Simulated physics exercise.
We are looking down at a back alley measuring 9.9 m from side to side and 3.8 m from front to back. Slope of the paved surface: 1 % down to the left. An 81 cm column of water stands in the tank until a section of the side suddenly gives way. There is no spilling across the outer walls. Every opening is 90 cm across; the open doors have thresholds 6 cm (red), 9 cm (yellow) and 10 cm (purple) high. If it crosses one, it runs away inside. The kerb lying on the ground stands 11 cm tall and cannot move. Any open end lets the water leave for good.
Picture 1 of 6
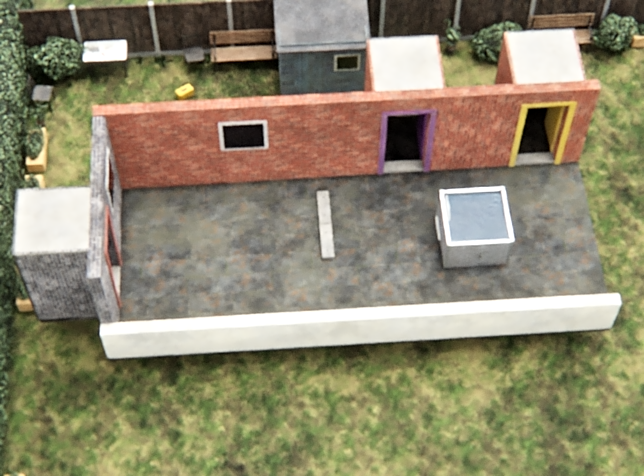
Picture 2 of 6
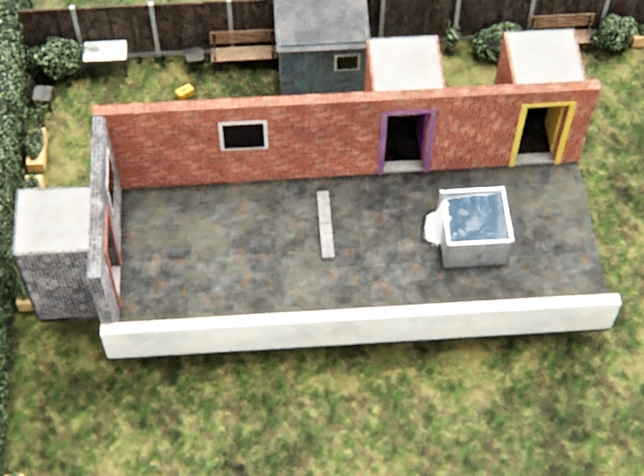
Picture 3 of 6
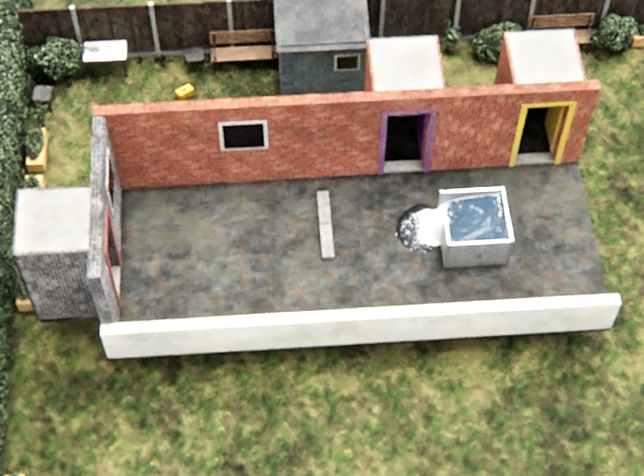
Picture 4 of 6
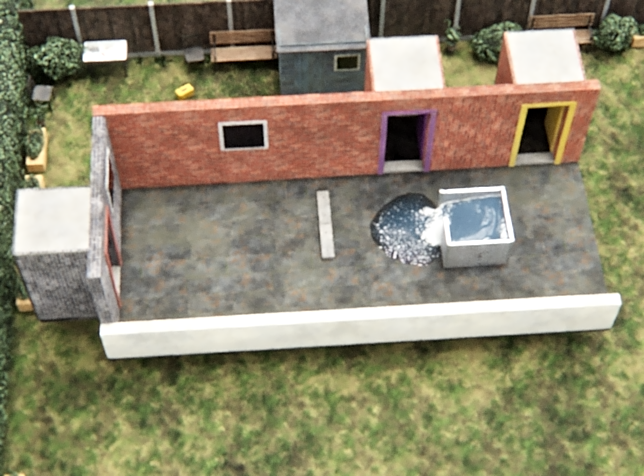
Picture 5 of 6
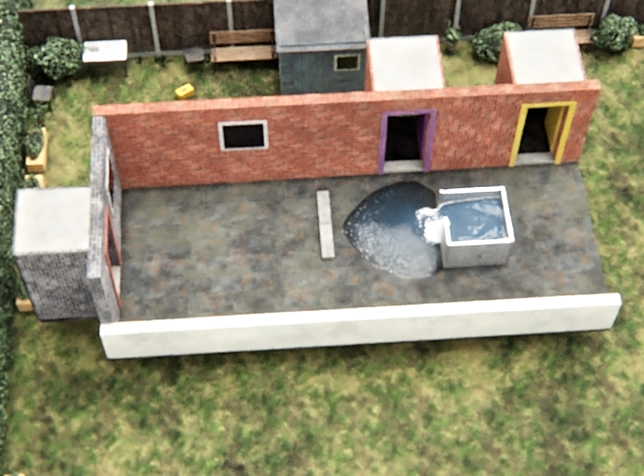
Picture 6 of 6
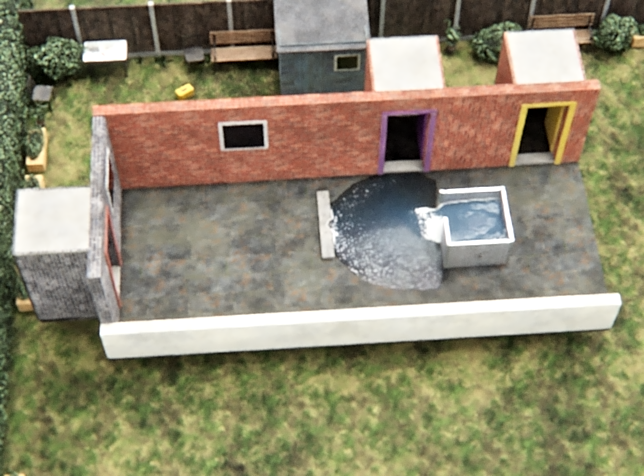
Water pours from a gap in the left side of a pale square tank and spreads leftward across the dark paving in a widening, foam-flecked rounded pool, reaching a low pale strip while the level inside the tank drops. The walled back alley is seen from above by a still camera. Behind it stands a red brick wall with a white-framed window, a purple doorway and a yellow one.
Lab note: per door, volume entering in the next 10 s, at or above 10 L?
Per door: Red door at or above; yellow door below; purple door below.
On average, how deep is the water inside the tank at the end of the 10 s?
I'd put the mean depth near 5 centimetres.
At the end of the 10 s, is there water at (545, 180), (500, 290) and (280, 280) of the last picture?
Going through the three points: Not yet touched, then not yet touched, then awash.
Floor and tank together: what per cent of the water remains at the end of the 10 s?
Some 96 per cent remains.
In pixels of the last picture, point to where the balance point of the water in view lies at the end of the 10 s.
Balance point at about (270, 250).
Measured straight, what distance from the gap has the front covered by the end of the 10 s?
I'd put it close to 7.2 m.
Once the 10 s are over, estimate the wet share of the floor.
Roughly 70 % of the floor.
A moment later water covers 30 % of the floor and is deepest (28 cm) near (431, 225); red door not reached, yellow door not reached, purple door 6 cm at the sill, 1 L in.
Soon after water covers 45 % of the floor and is deepest (21 cm) near (431, 225); red door not reached, yellow door not reached, purple door 6 cm at the sill, 5 L in.
Next water covers 55 % of the floor and is deepest (19 cm) near (122, 209); red door 7 cm at the sill, 0 L in, yellow door not reached, purple door 4 cm at the sill, 5 L in.
Later on water covers 55 % of the floor and is deepest (12 cm) near (146, 340); red door 11 cm at the sill, 35 L in, yellow door not reached, purple door 4 cm at the sill, 5 L in.
At the end water covers 70 % of the floor and is deepest (8 cm) near (121, 237); red door 7 cm at the sill, 59 L in, yellow door not reached, purple door 2 cm at the sill, 5 L in.
